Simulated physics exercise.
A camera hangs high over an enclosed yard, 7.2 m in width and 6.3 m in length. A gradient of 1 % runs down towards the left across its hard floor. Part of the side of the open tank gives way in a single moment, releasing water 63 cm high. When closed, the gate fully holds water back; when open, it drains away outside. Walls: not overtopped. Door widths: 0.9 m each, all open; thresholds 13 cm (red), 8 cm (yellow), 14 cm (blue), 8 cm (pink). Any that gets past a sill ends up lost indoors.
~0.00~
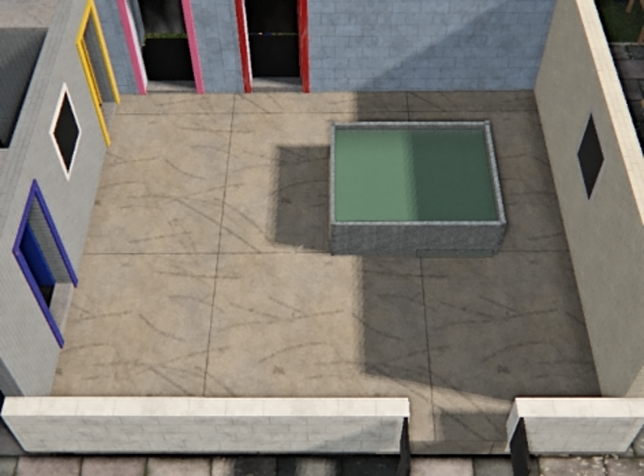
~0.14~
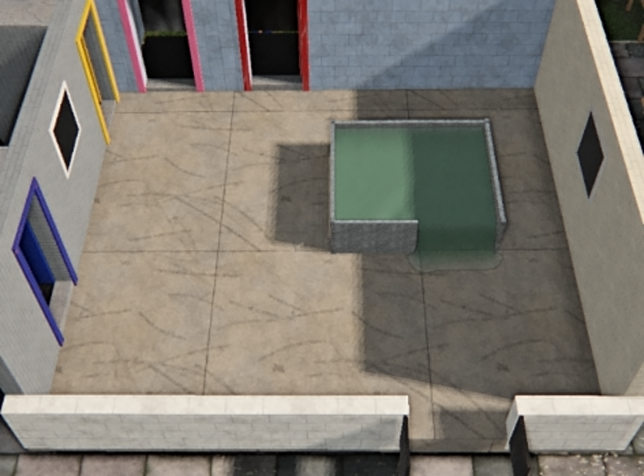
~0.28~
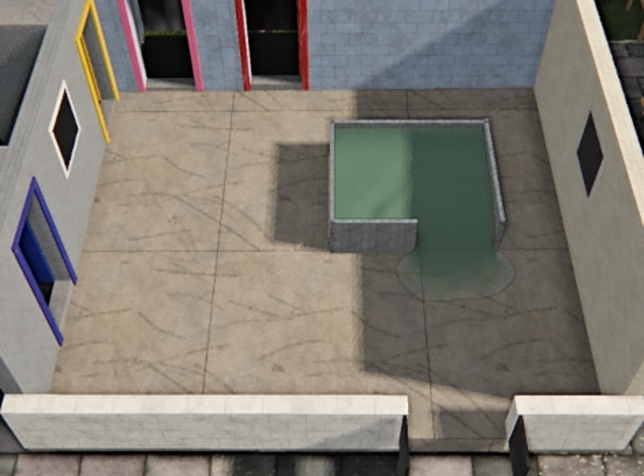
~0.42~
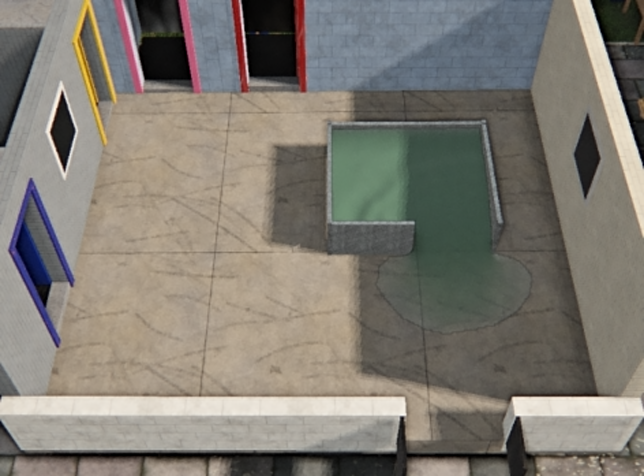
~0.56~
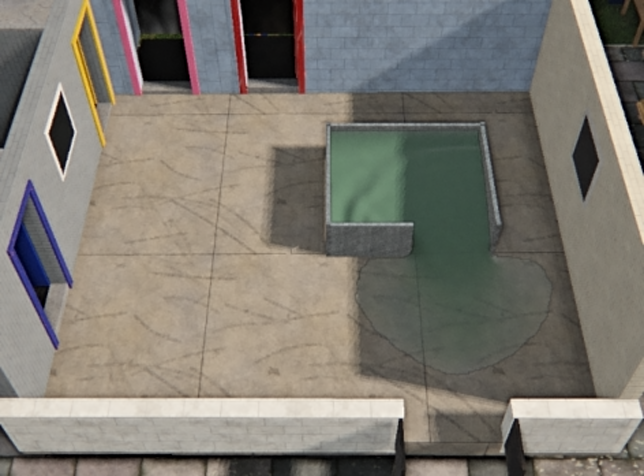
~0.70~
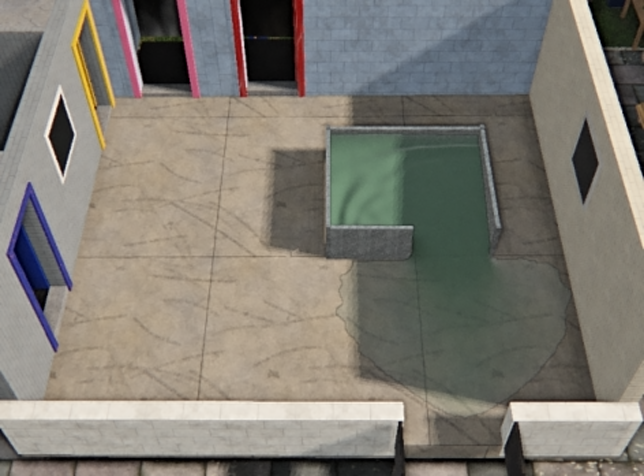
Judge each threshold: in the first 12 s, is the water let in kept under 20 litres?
Verdicts: Red door, kept under; yellow door, kept under; blue door, kept under; pink door, kept under.
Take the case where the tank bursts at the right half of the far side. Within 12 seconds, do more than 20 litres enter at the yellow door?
At the yellow door the limit is exceeded.
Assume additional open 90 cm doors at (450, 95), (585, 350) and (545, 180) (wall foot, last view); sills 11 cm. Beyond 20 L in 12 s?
So, in the order given, it's shy of the mark, then beyond the mark, then shy of the mark.
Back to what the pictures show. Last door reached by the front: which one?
Last: Red.
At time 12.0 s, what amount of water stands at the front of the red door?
About 6.0 cm.
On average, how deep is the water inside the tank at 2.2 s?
About 37 centimetres on average.
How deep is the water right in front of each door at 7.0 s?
You'd get red at 0 cm, yellow at 0 cm, blue at 9 cm, and pink at 0 cm.
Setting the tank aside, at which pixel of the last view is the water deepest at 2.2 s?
Roughly at pixel (586, 428).
After 1.4 s water covers 20 % of the floor and is deepest (34 cm) near (466, 269); red door not reached, yellow door not reached, blue door not reached, pink door not reached.
After 2.2 s water covers 20 % of the floor and is deepest (40 cm) near (586, 428); red door not reached, yellow door not reached, blue door not reached, pink door not reached.
After 3.5 s water covers 35 % of the floor and is deepest (26 cm) near (402, 428); red door not reached, yellow door not reached, blue door not reached, pink door not reached.
After 7.0 s water covers 60 % of the floor and is deepest (14 cm) near (402, 428); red door not reached, yellow door not reached, blue door 9 cm at the sill, 0 L in, pink door not reached.
After 12.0 s water covers 85 % of the floor and is deepest (10 cm) near (109, 125); red door 6 cm at the sill, 0 L in, yellow door 8 cm at the sill, 0 L in, blue door 7 cm at the sill, 0 L in, pink door 8 cm at the sill, 0 L in.
